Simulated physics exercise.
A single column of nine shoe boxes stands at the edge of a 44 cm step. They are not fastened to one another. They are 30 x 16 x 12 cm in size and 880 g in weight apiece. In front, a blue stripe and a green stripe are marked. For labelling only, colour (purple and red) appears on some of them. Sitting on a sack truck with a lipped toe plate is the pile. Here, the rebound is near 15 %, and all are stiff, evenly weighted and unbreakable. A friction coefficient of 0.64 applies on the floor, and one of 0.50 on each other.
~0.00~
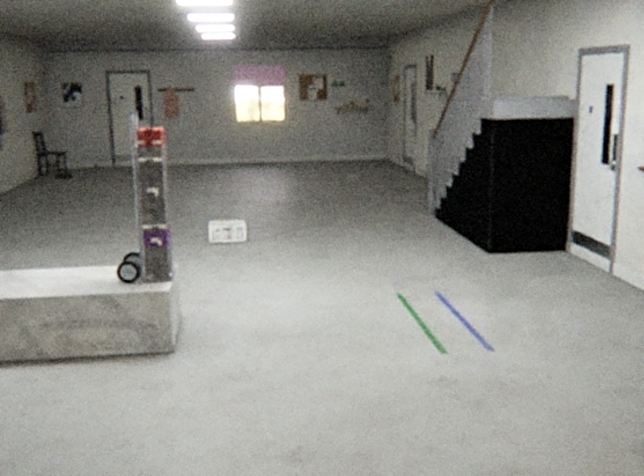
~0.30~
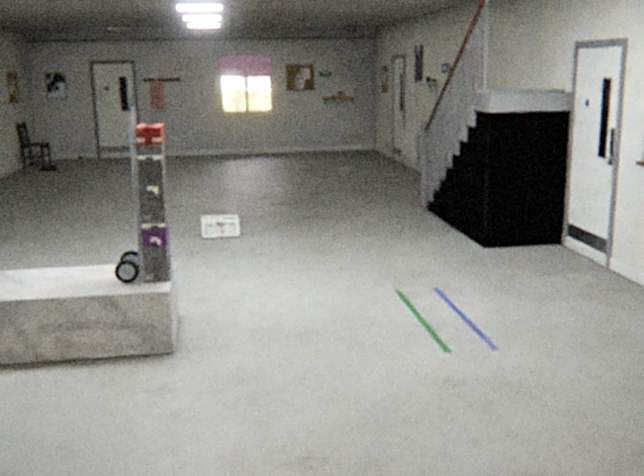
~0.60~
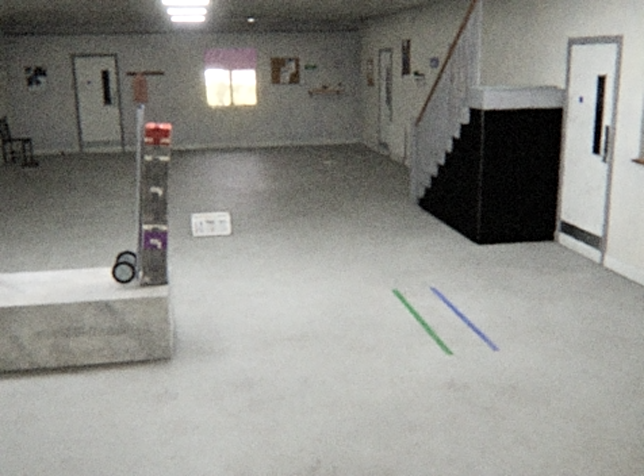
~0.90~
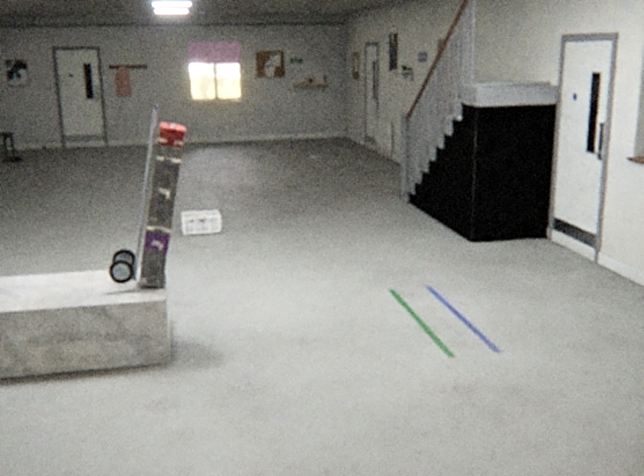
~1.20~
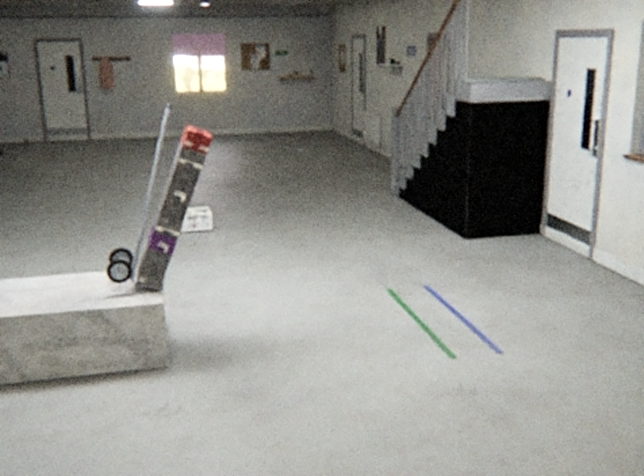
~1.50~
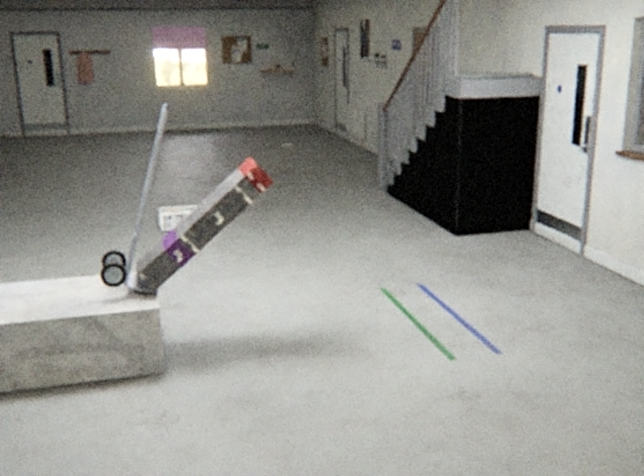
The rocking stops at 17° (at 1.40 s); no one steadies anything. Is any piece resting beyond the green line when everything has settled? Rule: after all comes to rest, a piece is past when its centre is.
No.
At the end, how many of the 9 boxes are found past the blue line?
0.
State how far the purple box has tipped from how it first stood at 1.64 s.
Near 70 degrees from where it started.
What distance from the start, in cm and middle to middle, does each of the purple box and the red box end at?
Purple: 80 cm, red: 195 cm.
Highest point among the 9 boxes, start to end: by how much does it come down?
Roughly 128 centimetres.
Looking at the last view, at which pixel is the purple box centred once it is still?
Roughly at (213, 332).
After 1.64 s, none of the 9 boxes past the green line, 9 disturbed; purple box 72° from how it stood, 19 cm lower; red box 69° from how it stood, 64 cm lower.
After 1.88 s, none of the 9 boxes past the green line, 9 disturbed; red box on its side; purple box on its side.
In the end (3.0 s), none of the 9 boxes past the green line, 9 disturbed; red box on its side; purple box on its side. The farthest middle lies 57 cm short of that line. From the last view, middles, red box near (339, 318), purple box near (213, 332).
